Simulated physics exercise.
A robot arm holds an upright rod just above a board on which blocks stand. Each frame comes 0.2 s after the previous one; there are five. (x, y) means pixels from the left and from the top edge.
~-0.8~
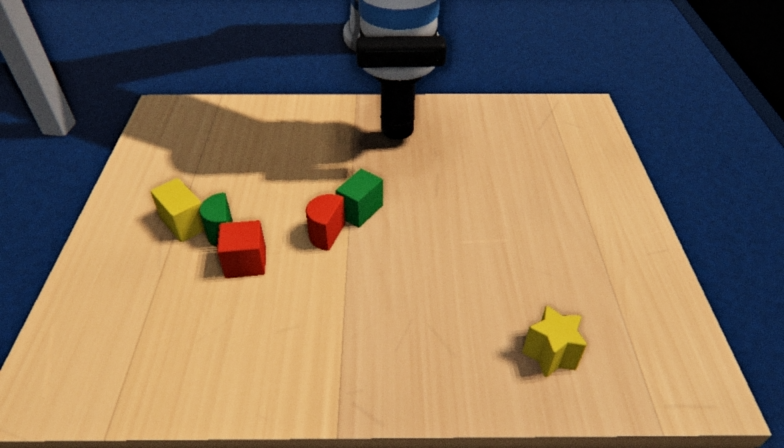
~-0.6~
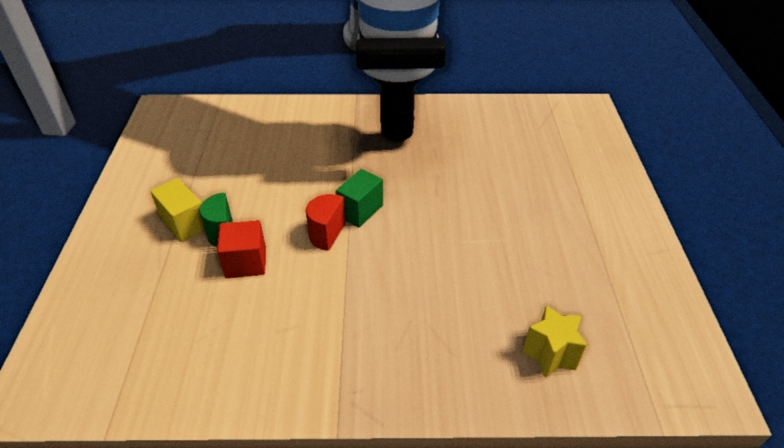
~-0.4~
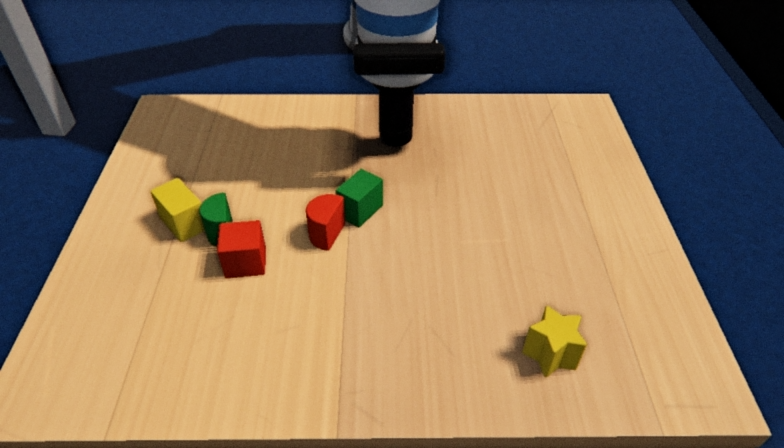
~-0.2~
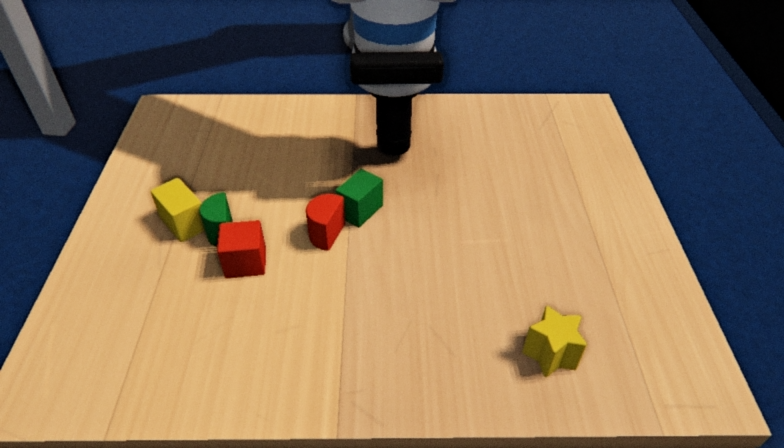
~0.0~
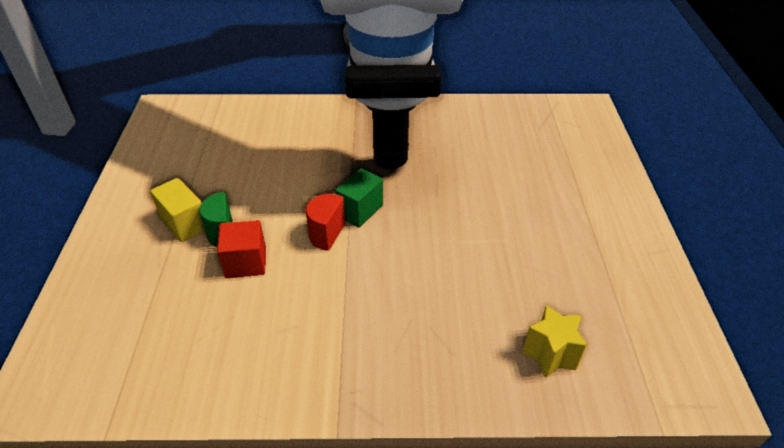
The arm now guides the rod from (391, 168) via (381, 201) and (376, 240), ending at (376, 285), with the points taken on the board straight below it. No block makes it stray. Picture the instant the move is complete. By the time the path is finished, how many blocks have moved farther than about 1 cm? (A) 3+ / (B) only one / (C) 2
Option C.
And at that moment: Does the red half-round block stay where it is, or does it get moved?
Somewhere new.
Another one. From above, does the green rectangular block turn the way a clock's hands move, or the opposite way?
In a top view, it turns clockwise.
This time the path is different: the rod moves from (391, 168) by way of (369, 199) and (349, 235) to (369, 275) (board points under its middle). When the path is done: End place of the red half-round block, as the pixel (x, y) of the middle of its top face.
About (303, 227).
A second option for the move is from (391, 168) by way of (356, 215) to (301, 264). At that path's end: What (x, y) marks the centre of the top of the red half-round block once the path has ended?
It should be at about (263, 256).
The first path, step by step. One third of the way, rod (381, 193); red half-round block (312, 213); green rectangular block (351, 194), turned 15° clockwise.
Two thirds of the way, rod (376, 232); red half-round block (288, 222); green rectangular block (329, 219), turned 75° clockwise.
At the end, rod (376, 276); red half-round block (287, 222), turned 15° anticlockwise; green rectangular block (328, 223), turned 95° clockwise.
